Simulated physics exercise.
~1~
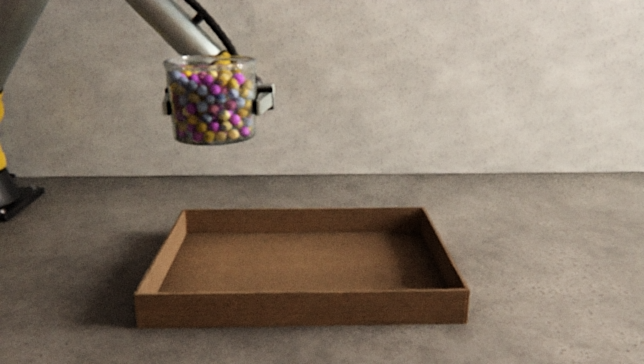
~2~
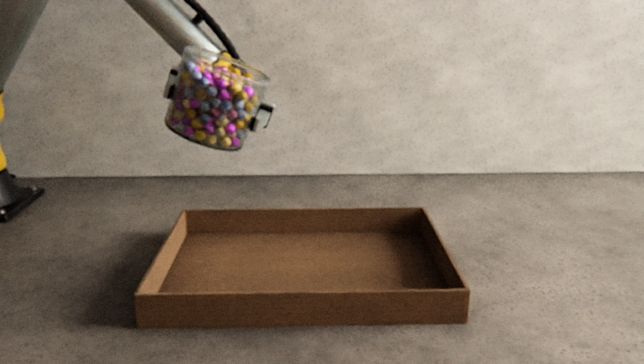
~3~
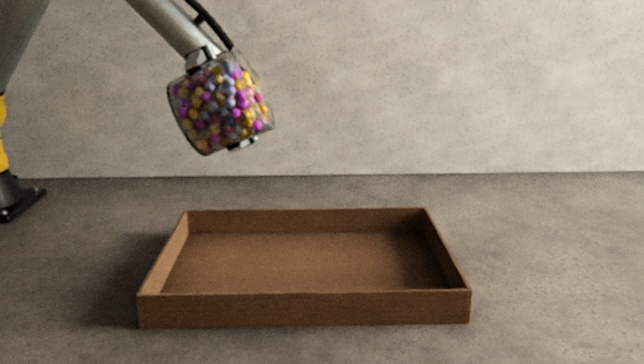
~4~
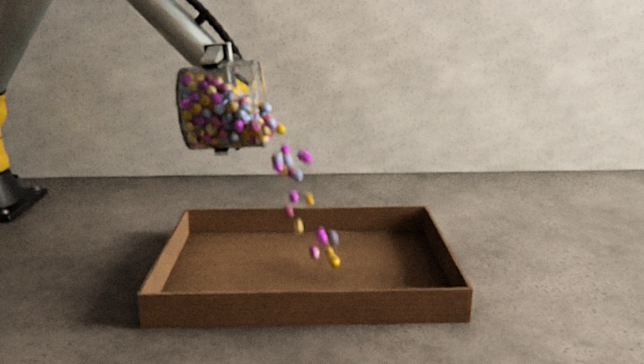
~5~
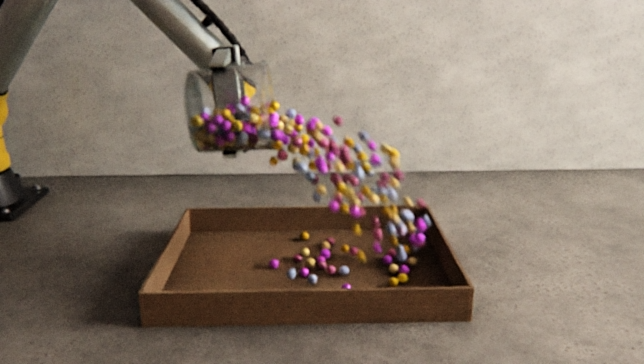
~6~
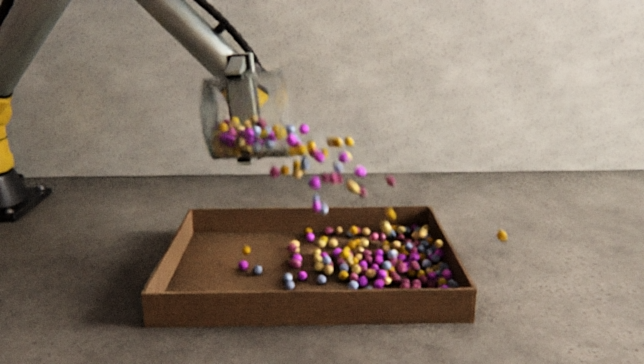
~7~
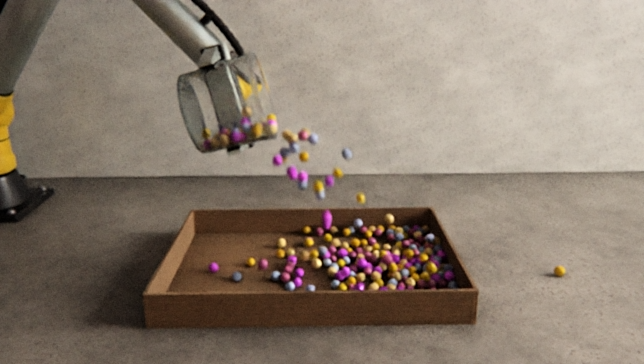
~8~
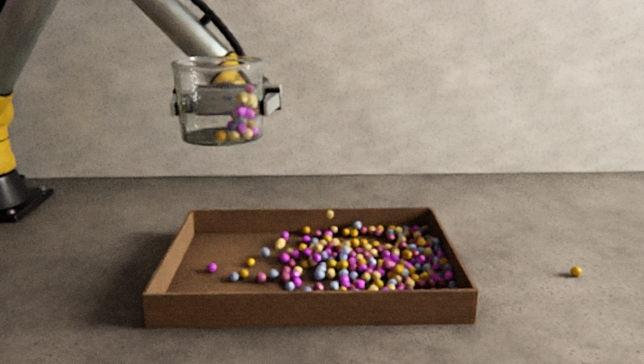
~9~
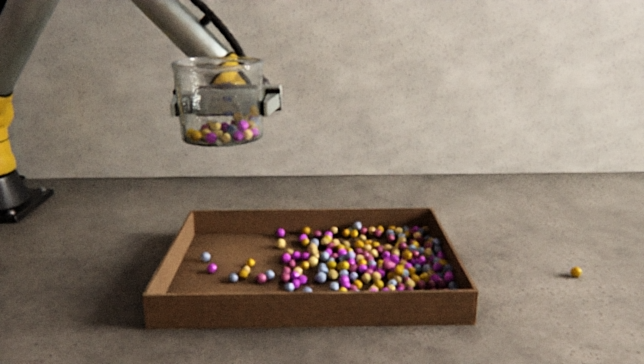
Colorful round sweets poured from a clear beaker as a robot arm tipped it over a brown tray, piling up mostly toward the right side. The arm then turned the beaker upright with some sweets still inside, while a yellow one lay outside on the table.
